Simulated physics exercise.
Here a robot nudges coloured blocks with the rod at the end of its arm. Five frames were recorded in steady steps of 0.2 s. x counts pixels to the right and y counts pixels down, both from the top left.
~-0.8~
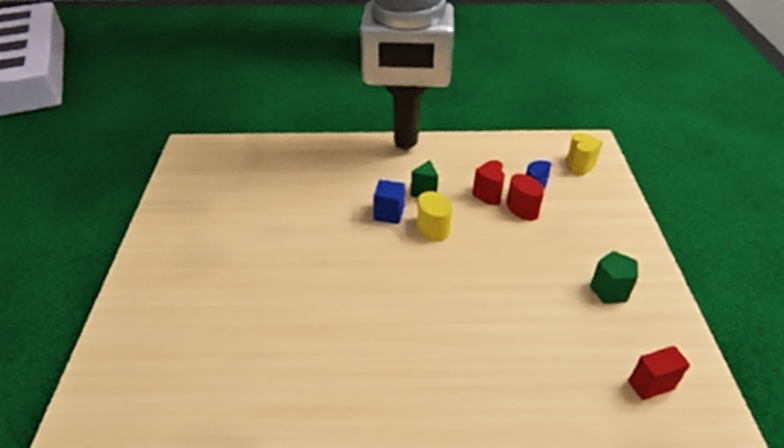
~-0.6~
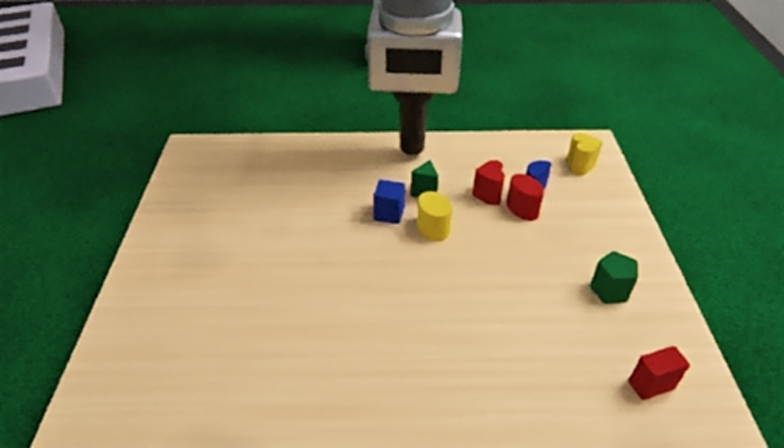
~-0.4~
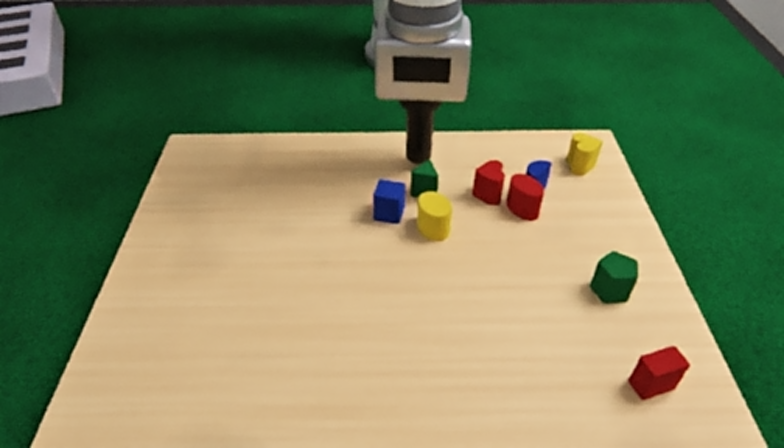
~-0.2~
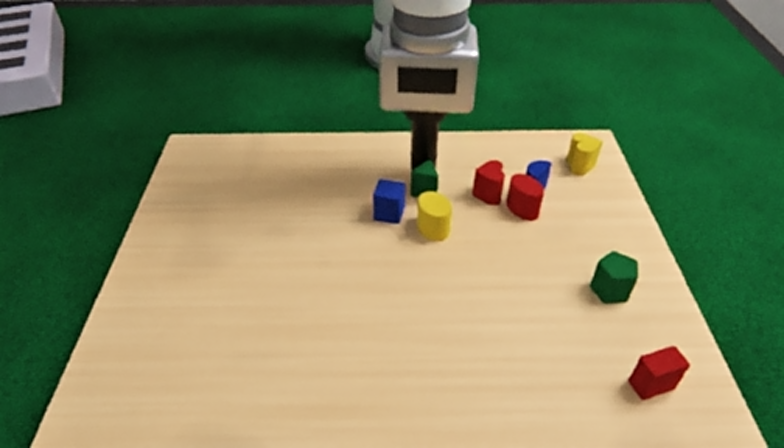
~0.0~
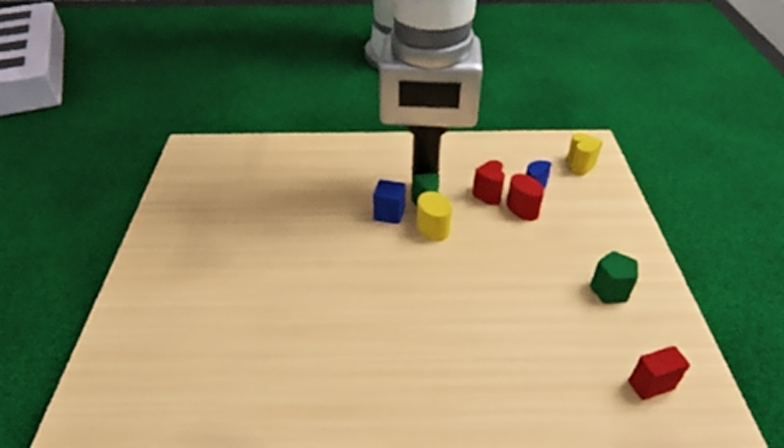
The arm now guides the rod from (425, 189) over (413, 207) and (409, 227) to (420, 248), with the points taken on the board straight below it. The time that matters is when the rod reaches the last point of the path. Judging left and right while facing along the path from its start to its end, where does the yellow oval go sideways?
Taking start-to-end as forward, the block's sideways shift goes to the left.
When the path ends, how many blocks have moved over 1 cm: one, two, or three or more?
3 or more.
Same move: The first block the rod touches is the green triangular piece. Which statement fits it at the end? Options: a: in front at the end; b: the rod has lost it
a: In front at the end.
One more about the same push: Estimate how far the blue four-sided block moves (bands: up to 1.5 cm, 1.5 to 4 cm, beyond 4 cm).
The block winds up 1.5 to 4 cm from where it is now.
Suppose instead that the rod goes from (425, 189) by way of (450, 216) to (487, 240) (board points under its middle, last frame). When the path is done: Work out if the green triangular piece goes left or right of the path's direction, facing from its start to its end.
Shifts right.
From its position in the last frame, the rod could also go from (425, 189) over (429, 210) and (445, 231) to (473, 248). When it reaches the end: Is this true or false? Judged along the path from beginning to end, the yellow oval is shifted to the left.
The claim does not hold.
The first path, step by step. Halfway along, rod at (408, 210); blue four-sided block at (377, 196), turned 35° clockwise; green triangular piece at (411, 208); yellow oval at (437, 218), turned 65° anticlockwise.
At the end, rod at (421, 241); blue four-sided block at (375, 197), turned 45° clockwise; green triangular piece at (414, 241), turned 15° clockwise; yellow oval at (452, 231), turned 140° anticlockwise; red heart block unmoved.
